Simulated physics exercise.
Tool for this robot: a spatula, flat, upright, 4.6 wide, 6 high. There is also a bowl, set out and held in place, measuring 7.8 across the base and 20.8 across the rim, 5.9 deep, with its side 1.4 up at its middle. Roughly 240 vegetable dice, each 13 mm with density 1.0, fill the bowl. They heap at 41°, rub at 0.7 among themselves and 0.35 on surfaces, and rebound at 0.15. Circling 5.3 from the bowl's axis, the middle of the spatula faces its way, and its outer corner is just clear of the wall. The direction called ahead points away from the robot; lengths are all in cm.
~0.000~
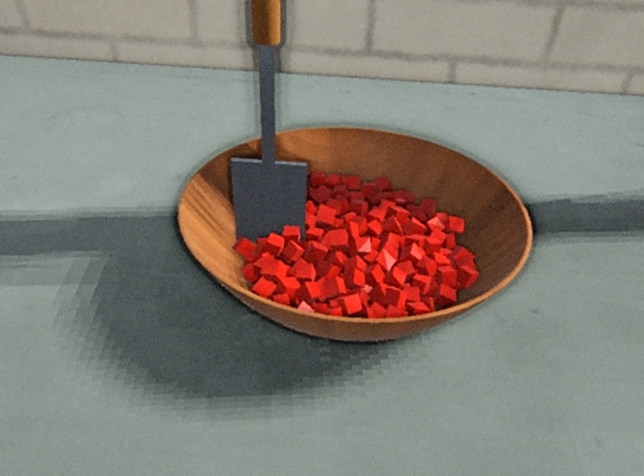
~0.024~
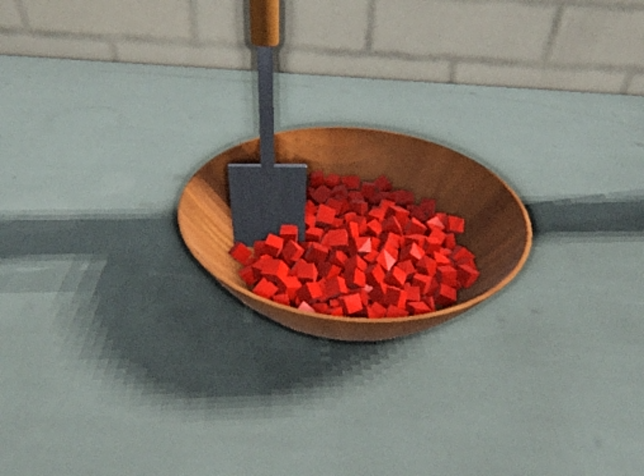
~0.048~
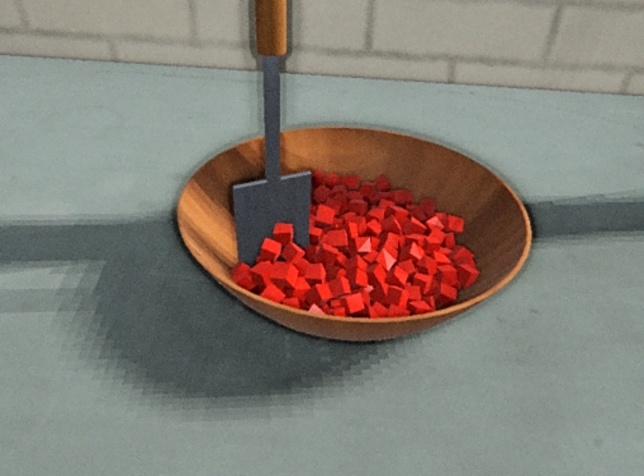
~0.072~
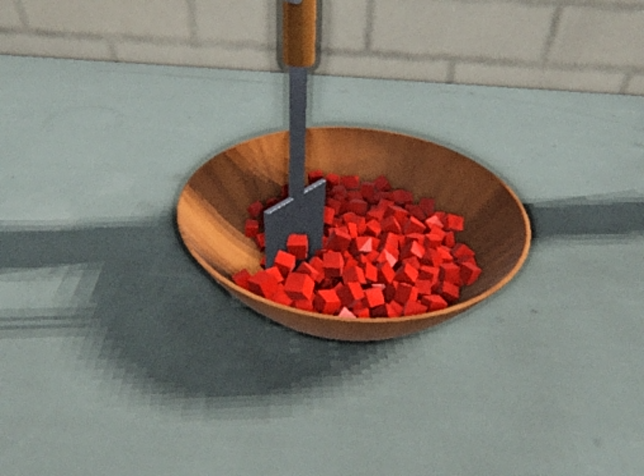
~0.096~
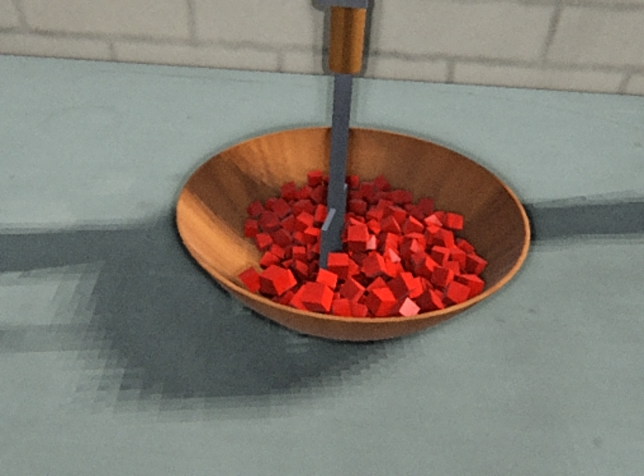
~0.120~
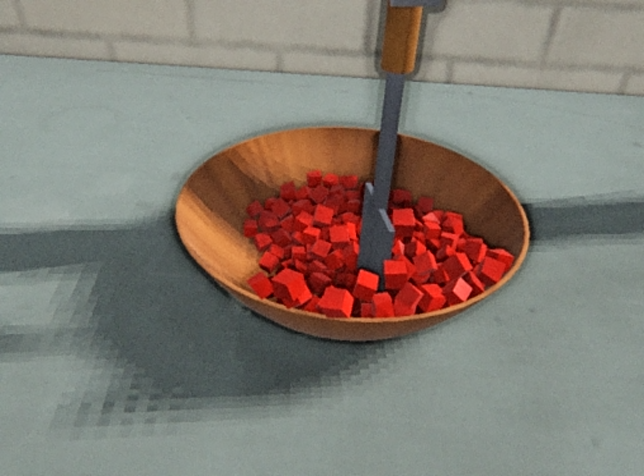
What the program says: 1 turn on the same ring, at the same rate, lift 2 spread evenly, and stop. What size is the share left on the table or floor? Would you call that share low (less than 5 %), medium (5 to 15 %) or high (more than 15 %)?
I would call it high.
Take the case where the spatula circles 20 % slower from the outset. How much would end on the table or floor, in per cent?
30 per cent.
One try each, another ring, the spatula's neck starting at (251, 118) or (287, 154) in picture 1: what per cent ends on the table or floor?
Roughly 0 % and 30 %.
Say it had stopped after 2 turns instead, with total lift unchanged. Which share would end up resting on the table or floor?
Estimate: About 40 percent.
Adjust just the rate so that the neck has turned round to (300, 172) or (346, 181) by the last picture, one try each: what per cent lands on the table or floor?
It comes to close to 10 per cent and close to 25 per cent.
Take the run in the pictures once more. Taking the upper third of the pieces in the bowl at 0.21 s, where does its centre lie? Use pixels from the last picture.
That third sits centred at about (416, 208).
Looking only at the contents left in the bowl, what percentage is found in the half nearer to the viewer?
Estimate: Some 50 %.
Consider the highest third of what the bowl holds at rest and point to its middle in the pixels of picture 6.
Roughly at pixel (331, 235).
After 0.21 s, 198° round, highest piece 11 above the table; 217 in the bowl, 24 in flight or on the tool.
After 0.30 s, 292° round, highest piece 8 above the table; 199 in the bowl, 21 on the table or floor, 21 in flight or on the tool.
After 0.54 s, 0° round, highest piece 4 above the table; 193 in the bowl, 48 on the table or floor.
After 1.24 s, 0° round, highest piece 4 above the table; 193 in the bowl, 48 on the table or floor.
At rest, 193 in the bowl, 48 on the table or floor. That is 20 % on the table or floor.
